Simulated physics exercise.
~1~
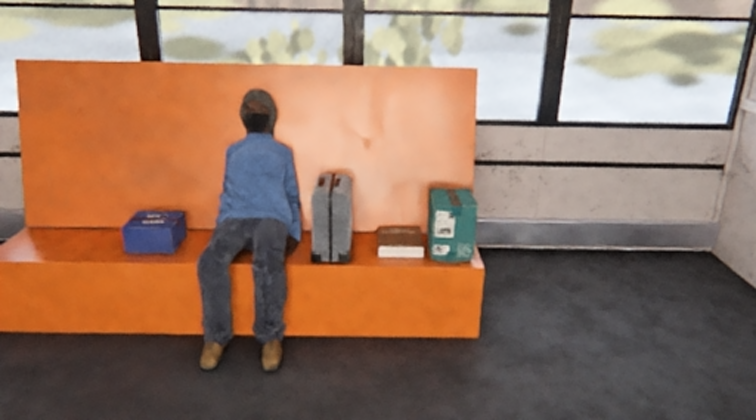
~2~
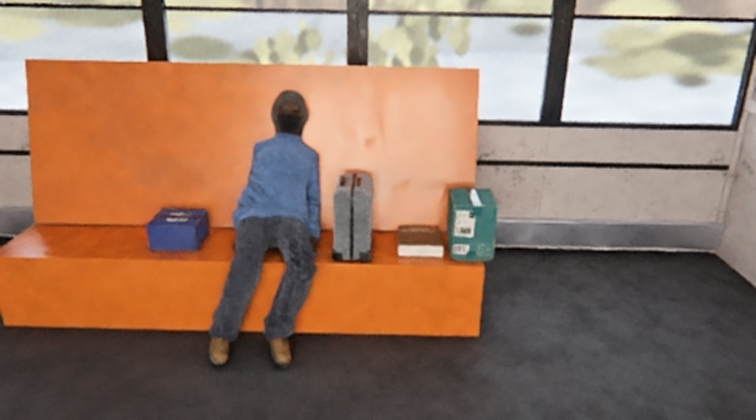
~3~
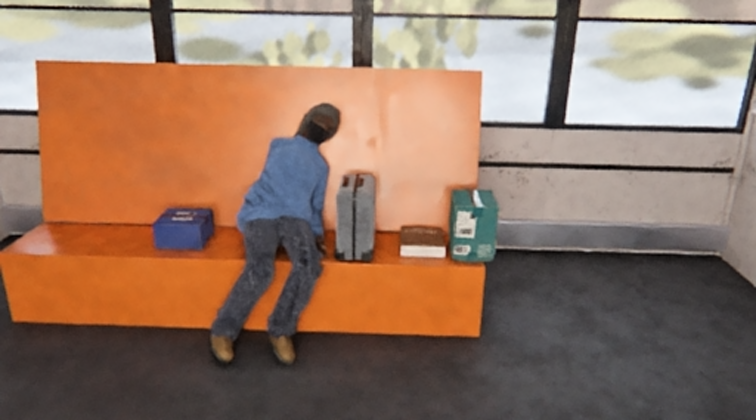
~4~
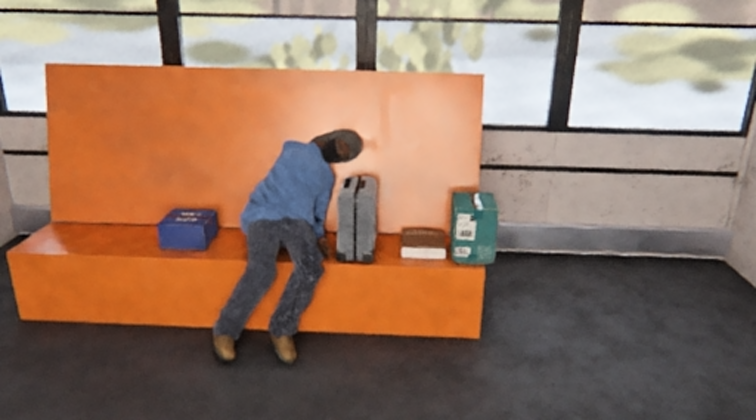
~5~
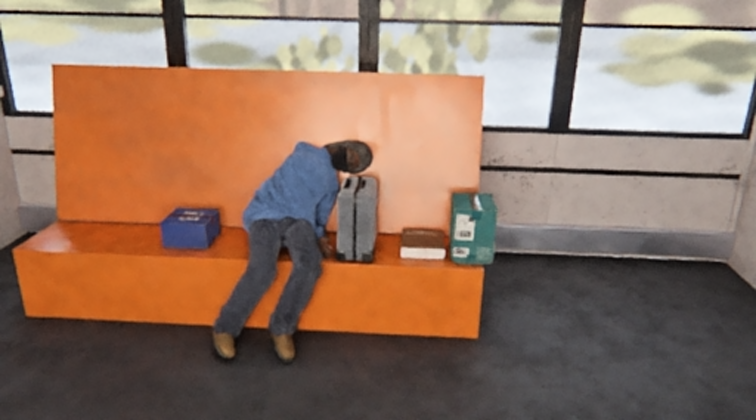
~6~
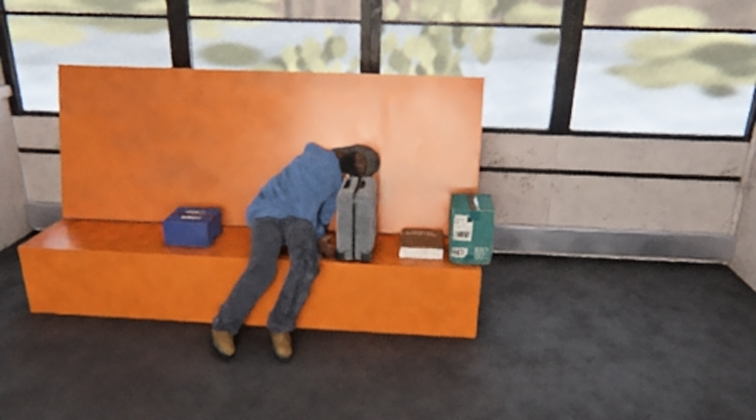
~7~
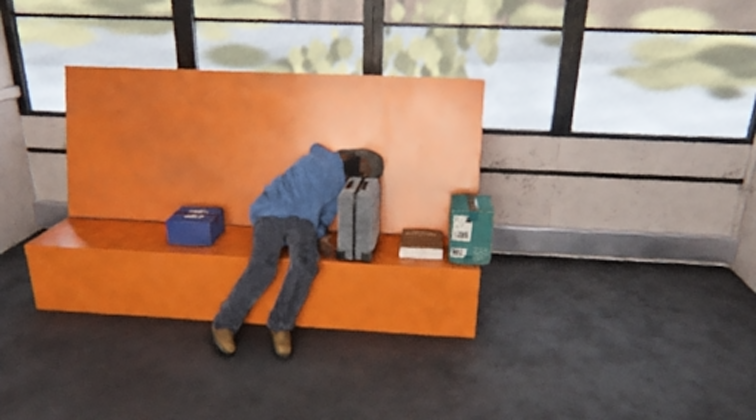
We see a person in a blue top seated on an orange bench among a blue box, a grey case, a brown and white box and a teal box. The person slumps rightward until their head rests against the upright case, and everything remains on the bench.
